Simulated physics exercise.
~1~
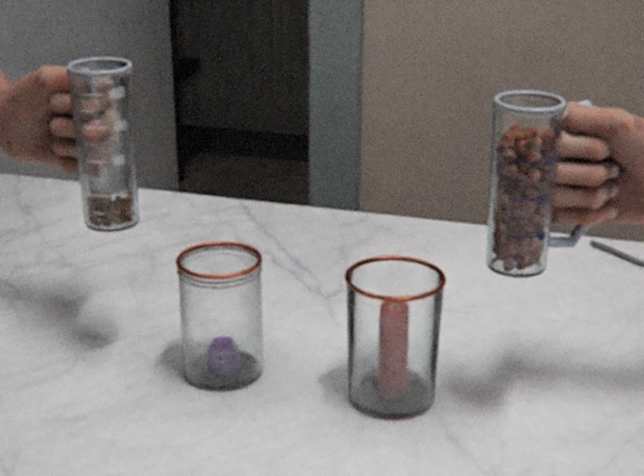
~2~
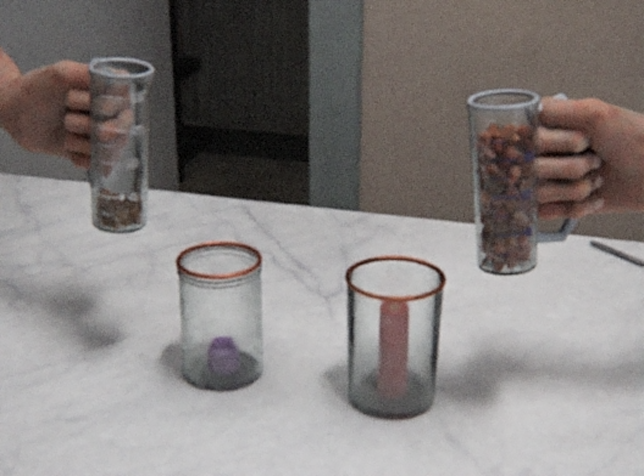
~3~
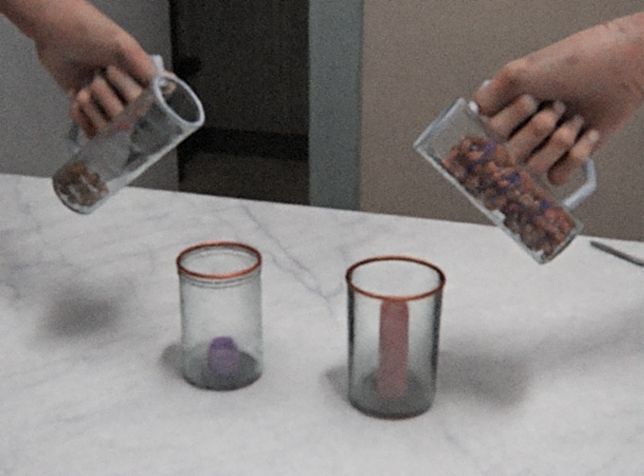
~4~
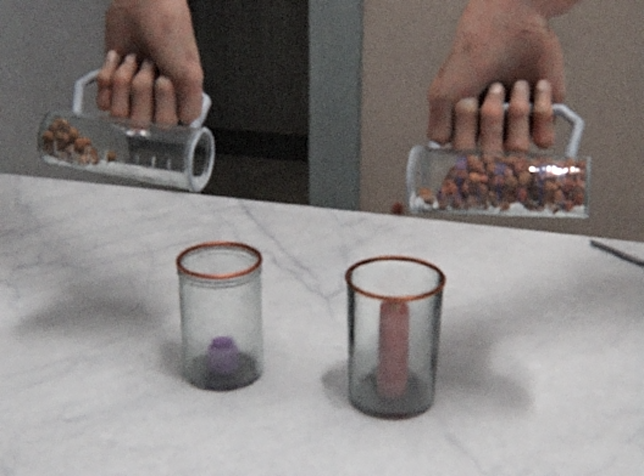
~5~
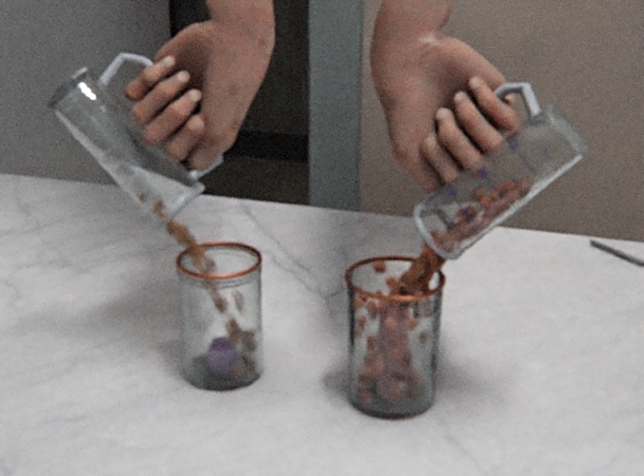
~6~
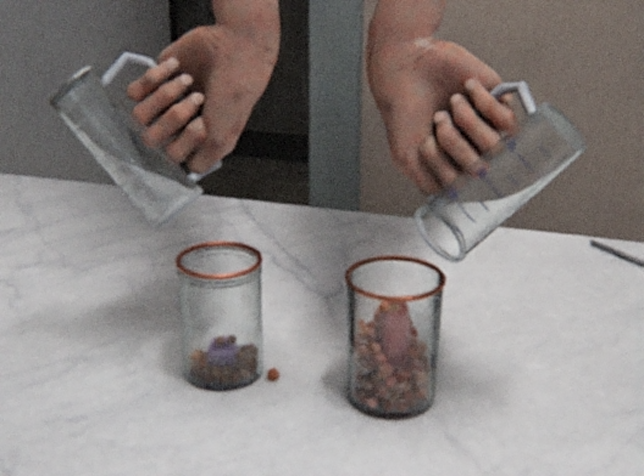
Two hands tipped clear handled cups of small brown and reddish pieces into two orange-rimmed glasses, leaving a shallow layer around the left one's purple object and a deeper pile around the right one's reddish stick, both still showing, with one piece on the table.
